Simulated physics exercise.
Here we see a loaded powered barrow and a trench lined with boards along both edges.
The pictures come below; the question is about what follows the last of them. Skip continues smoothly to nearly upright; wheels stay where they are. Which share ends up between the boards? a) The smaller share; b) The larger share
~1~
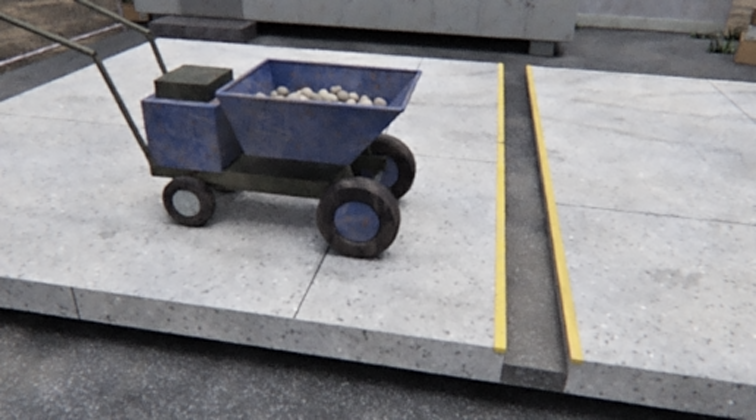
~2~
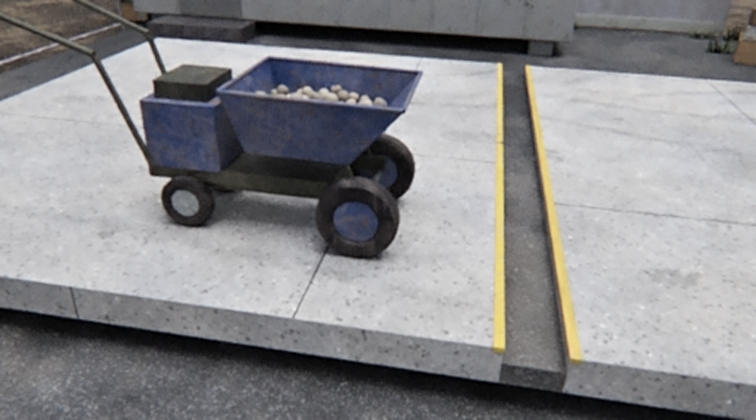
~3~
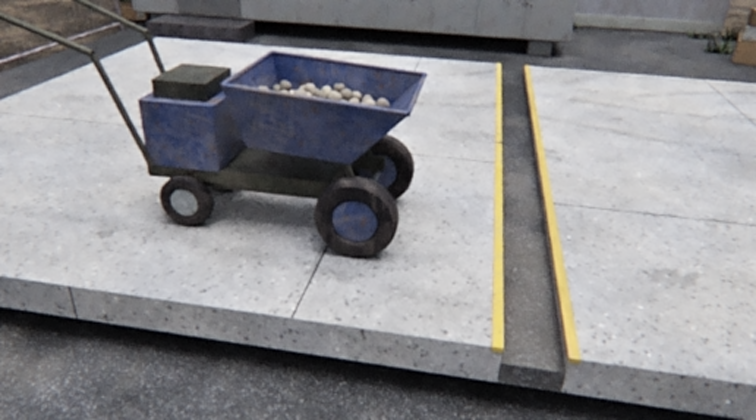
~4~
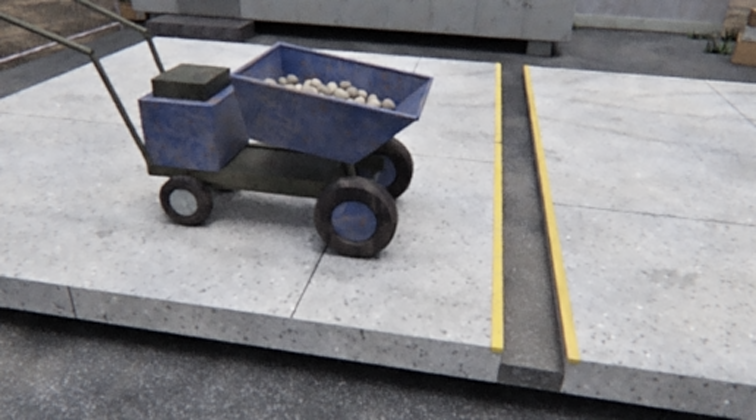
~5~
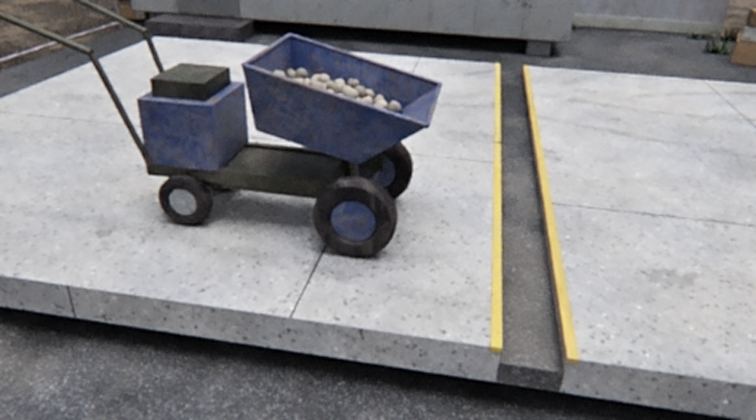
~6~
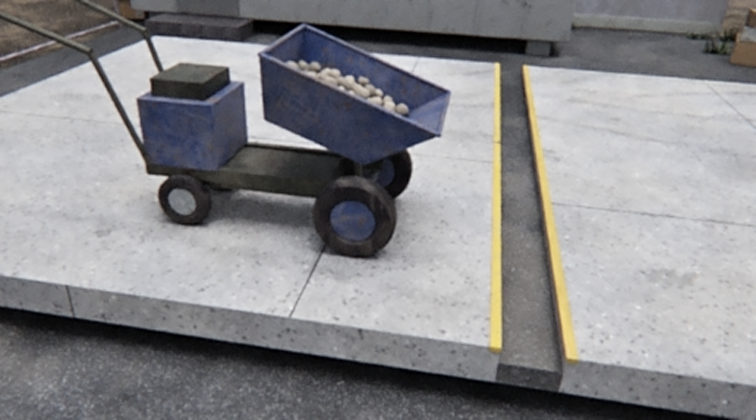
The larger share.
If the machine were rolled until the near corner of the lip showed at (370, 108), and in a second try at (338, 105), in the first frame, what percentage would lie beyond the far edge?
That would be roughly 10 in a hundred and then roughly 0 in a hundred.
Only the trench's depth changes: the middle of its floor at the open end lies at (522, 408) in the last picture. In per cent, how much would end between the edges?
I'd guess close to 100 percent.
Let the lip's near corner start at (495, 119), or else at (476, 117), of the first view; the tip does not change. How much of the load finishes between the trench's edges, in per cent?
10 % then 20 %.
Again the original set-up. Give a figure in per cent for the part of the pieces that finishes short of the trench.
That share is about 20 percent.
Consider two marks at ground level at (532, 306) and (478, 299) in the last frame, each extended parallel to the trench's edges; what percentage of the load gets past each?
Around 40 per cent for the first, around 90 per cent for the second.
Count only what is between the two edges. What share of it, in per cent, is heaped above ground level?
Roughly 45 percent.
Soon, skip tipped steeply; all in the skip.
A while on, skip tipped right over; most in the skip; a small part short of the trench; a small part in or heaped over the trench; a stray few falling.
Towards the end, skip tipped right over; a small part in the skip; a small part short of the trench; about two thirds in or heaped over the trench; a small part beyond it.
Finally, skip tipped right over; about a quarter short of the trench; about two thirds in or heaped over the trench; a small part beyond it.
